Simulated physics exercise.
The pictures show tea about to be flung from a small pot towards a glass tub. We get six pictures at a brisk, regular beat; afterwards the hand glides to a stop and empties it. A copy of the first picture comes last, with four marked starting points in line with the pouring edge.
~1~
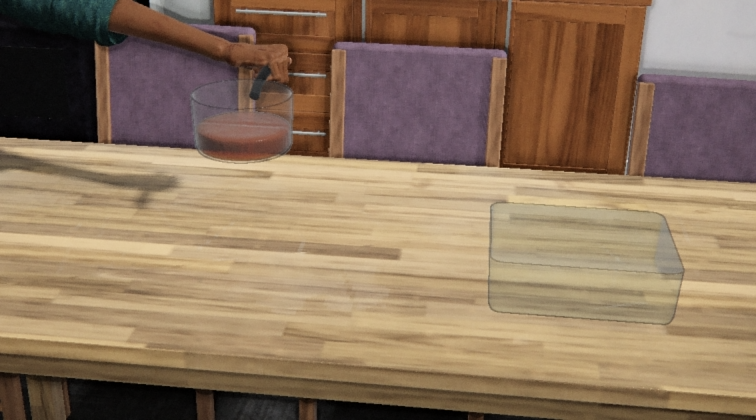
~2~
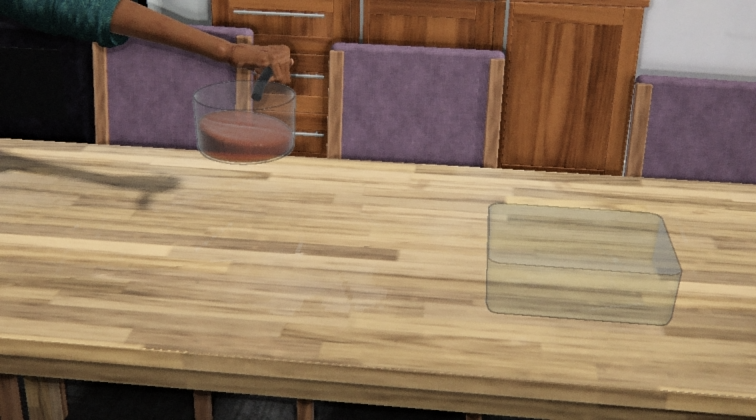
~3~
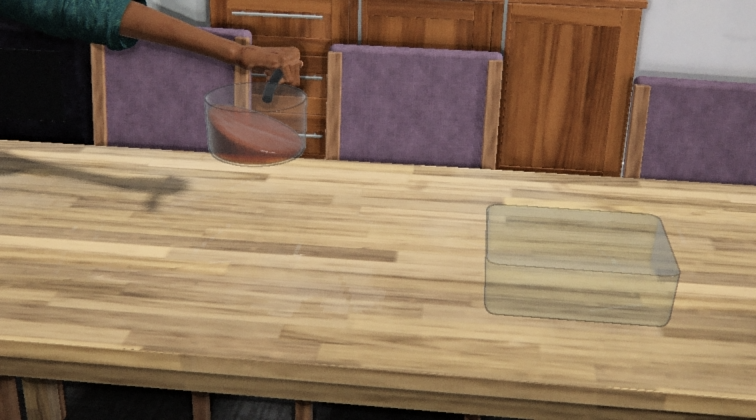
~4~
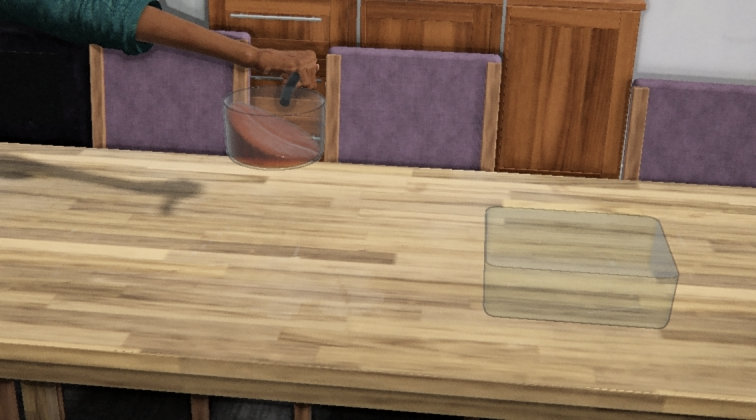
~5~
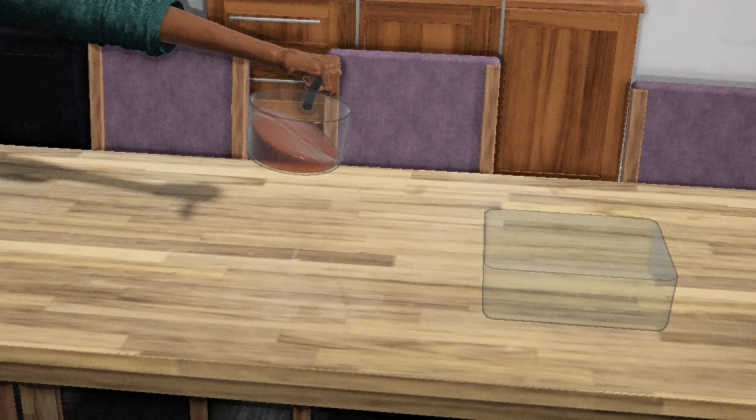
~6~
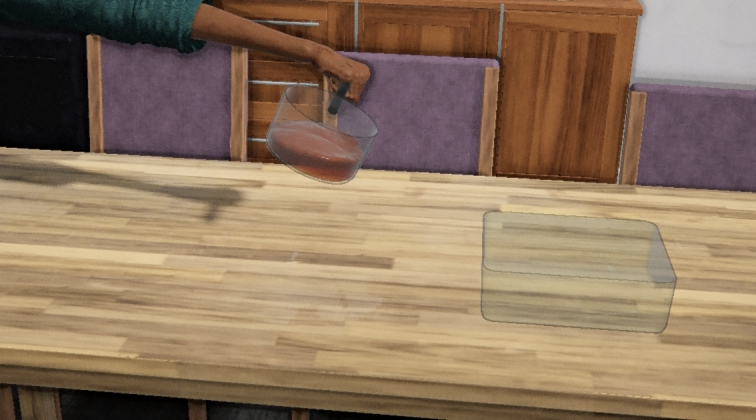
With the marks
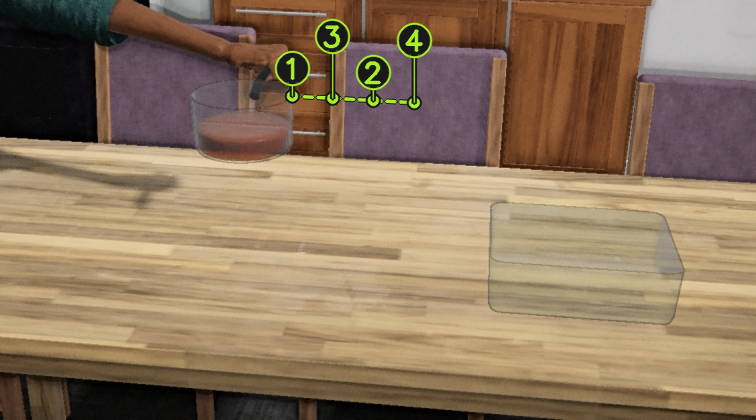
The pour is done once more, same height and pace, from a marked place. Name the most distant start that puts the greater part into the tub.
Dot 3 just does it.
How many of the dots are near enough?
Three of them.
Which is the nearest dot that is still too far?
That is dot 1.
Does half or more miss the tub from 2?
No.
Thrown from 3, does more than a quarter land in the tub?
Yes.
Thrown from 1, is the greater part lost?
Yes, that goes wrong.
On the marked copy, 1 at (292, 96); 2 at (373, 100); 3 at (332, 98); 4 at (414, 102).
For dot 1, about 35 % lands in the tub, 59 % falls short and 6 % goes beside or beyond.
For dot 2, about 81 % lands in the tub, 7 % falls short and 12 % goes beside or beyond.
For dot 3, about 65 % lands in the tub, 23 % falls short and 12 % goes beside or beyond.
For dot 4, about 85 % lands in the tub, 7 % falls short and 8 % goes beside or beyond.
